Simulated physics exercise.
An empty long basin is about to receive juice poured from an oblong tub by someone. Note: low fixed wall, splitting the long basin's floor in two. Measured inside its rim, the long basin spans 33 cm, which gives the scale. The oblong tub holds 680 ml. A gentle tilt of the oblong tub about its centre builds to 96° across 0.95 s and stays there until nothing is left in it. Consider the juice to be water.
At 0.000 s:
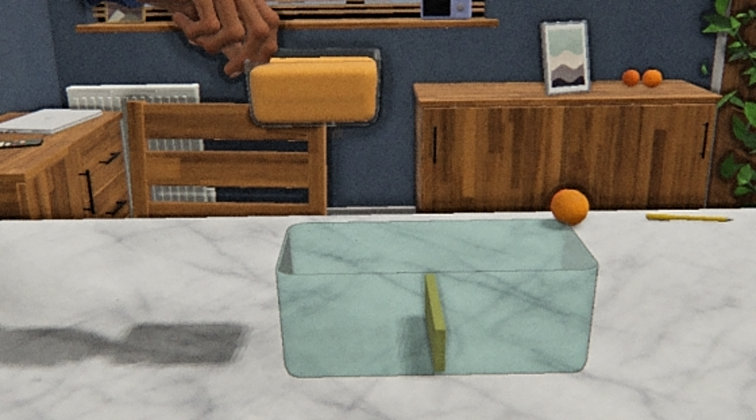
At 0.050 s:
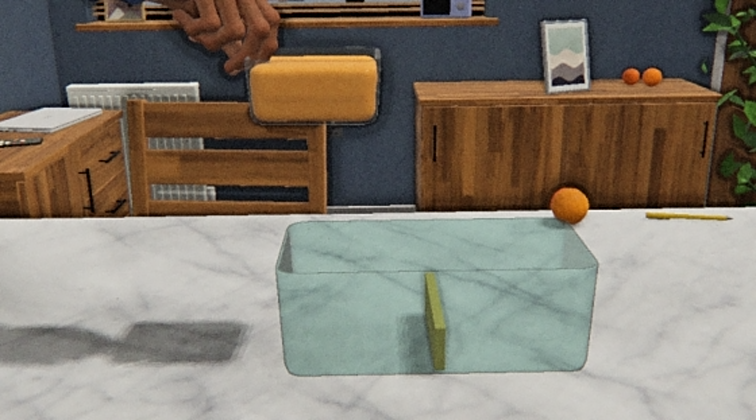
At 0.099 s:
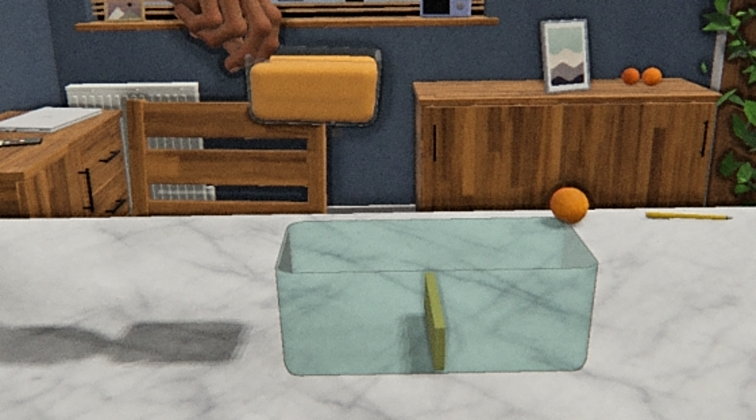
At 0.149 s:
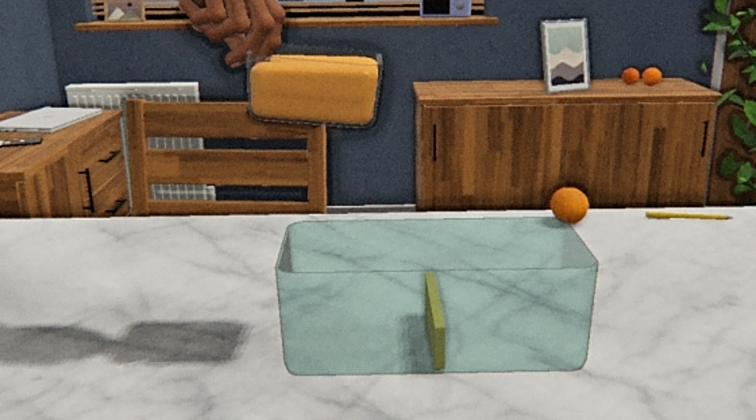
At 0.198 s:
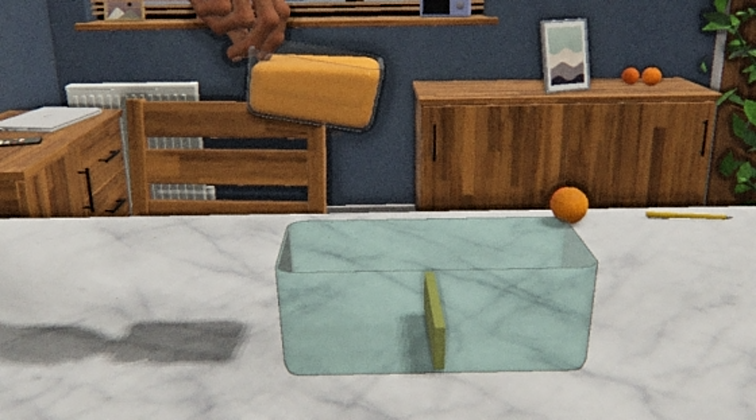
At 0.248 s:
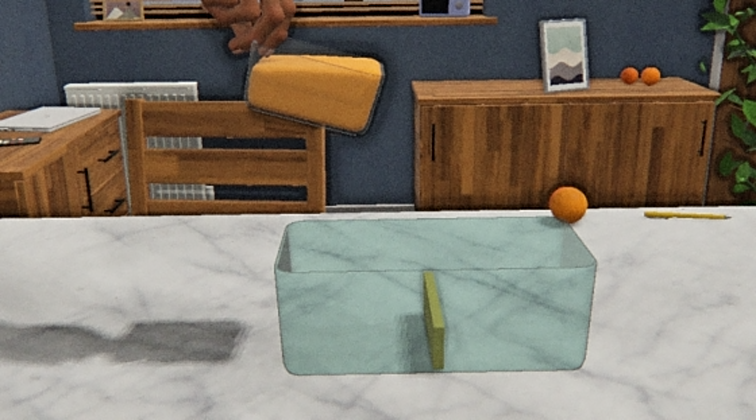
In this clip, a hand holds an oblong tub of orange-yellow contents above and behind a clear, empty long basin with a low greenish divider, gradually tilting the tub slightly down to the right while everything else stays still.
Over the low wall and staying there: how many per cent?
70 out of 100.
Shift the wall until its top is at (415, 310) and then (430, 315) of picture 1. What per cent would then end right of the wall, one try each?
Respectively 75 and 70 %.
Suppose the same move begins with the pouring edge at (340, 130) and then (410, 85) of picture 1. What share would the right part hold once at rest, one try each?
In turn about 0 and 80 per cent.
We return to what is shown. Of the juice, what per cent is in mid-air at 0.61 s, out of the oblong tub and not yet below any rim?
Near 44 per cent at that moment.
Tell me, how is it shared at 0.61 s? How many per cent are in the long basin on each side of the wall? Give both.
Around 2 percent on the left and 12 on the right.
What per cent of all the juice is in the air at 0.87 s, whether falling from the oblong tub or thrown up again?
It comes to some 9 percent of the total.
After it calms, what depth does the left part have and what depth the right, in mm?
The left side settles near 8 mm and the right side near 20 mm.
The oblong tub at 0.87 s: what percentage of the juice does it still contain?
Around 9 in a hundred is still there.
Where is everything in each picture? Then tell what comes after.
The first picture shows tilt 0°; pouring edge (378, 57); surface from (255, 66) to (376, 64); the long basin's rim runs from (283, 249) to (581, 244); the wall's top is at (435, 301).
The second picture shows tilt 1°; pouring edge (379, 56); surface from (255, 64) to (376, 63).
The third picture shows tilt 3°; pouring edge (379, 58); surface from (256, 63) to (376, 64).
The fourth picture shows tilt 6°; pouring edge (380, 61); surface from (256, 63) to (378, 64).
The fifth picture shows tilt 10°; pouring edge (382, 66); surface from (257, 62) to (380, 64).
The sixth picture shows tilt 15°; pouring edge (382, 72); surface from (257, 63) to (382, 65).
Then, 0.61 s in, the tilt is 69° and 40 per cent is still to pour, 2 is left of the wall and 13 right of it.
Then, 0.87 s in, the tilt is 94° and 9 per cent is still to pour, 12 is left of the wall and 70 right of it.
Then, 1.15 s in, the tilt is 96° and 2 per cent is still to pour, 24 is left of the wall and 70 right of it.
Then, 1.45 s in, the tilt is 96° and 0 per cent is still to pour, 27 is left of the wall and 70 right of it.
Finally, 27 per cent lies left of the wall, 70 right of it and 2 outside.
